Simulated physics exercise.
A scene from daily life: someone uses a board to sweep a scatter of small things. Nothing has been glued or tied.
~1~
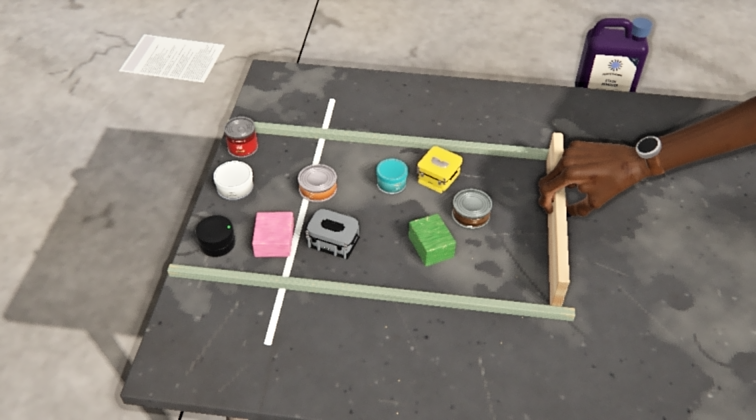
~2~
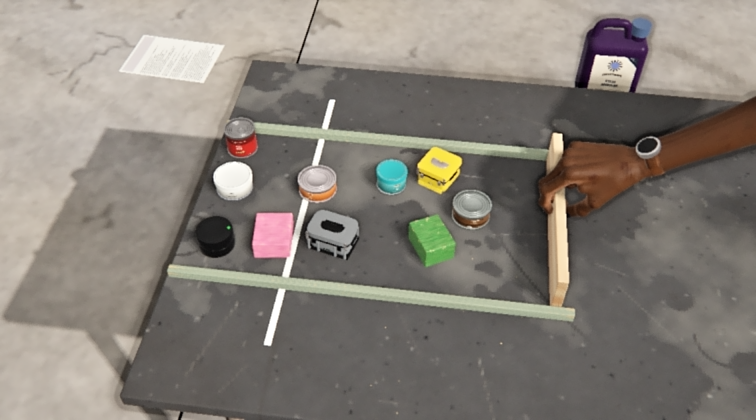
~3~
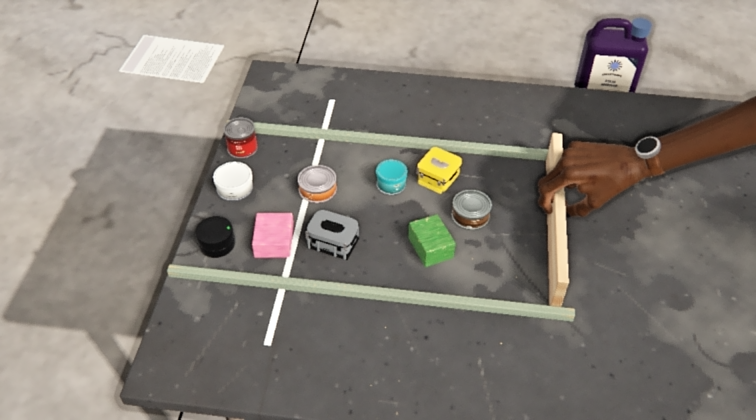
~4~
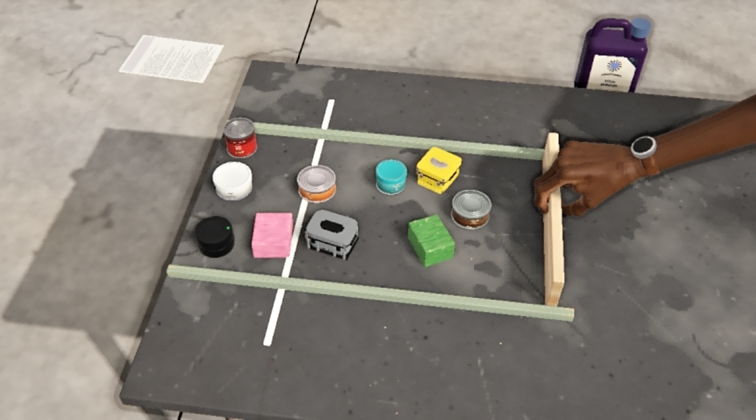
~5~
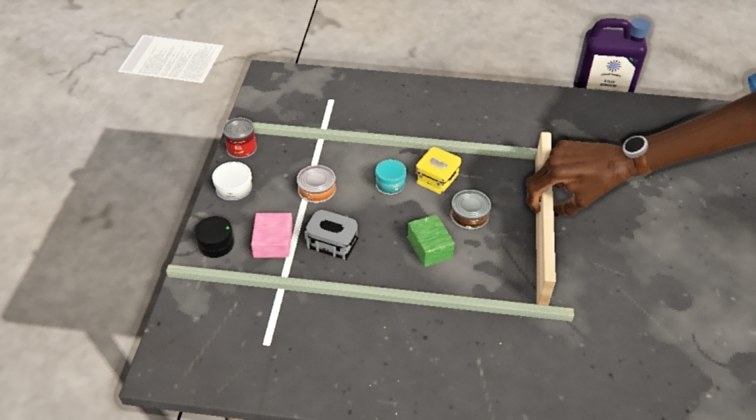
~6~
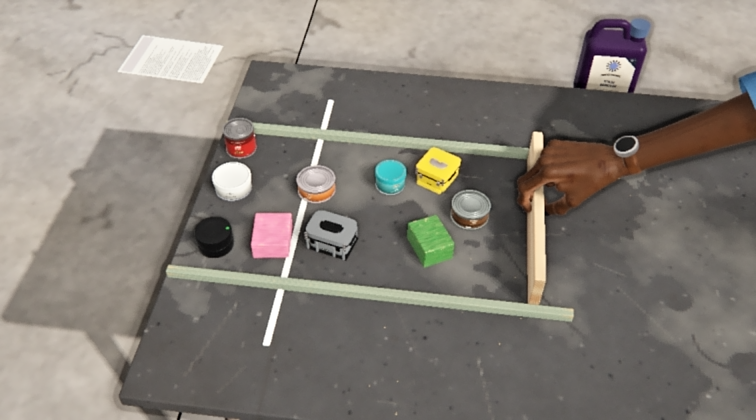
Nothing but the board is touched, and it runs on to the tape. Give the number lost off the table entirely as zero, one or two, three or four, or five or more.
I expect the drop count to reach one but not three.
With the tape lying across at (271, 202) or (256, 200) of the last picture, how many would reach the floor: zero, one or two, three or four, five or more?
First spot, three to four; second spot, three to four.
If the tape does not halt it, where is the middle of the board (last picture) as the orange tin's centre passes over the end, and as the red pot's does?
Approx. (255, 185) / approx. (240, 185) for the other.
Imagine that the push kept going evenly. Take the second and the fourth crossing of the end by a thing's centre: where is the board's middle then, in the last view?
At (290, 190) for the second, at (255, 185) for the fourth.
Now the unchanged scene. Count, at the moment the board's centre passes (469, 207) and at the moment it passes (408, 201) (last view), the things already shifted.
1 and 4.
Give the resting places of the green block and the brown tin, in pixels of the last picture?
The one named first is at (282, 220), the next at (287, 192).
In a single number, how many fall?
Result - number fallen: 1.
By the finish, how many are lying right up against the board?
The number is 3.
Soon after, none off yet; red pot at rest near (240, 139); white tin at rest near (233, 182); black lid at rest near (214, 237).
Then, none off yet; red pot at rest near (240, 139); white tin at rest near (233, 182); black lid moved a little near (198, 236).
At rest, the number that fall off is one or two; fallen, black lid.
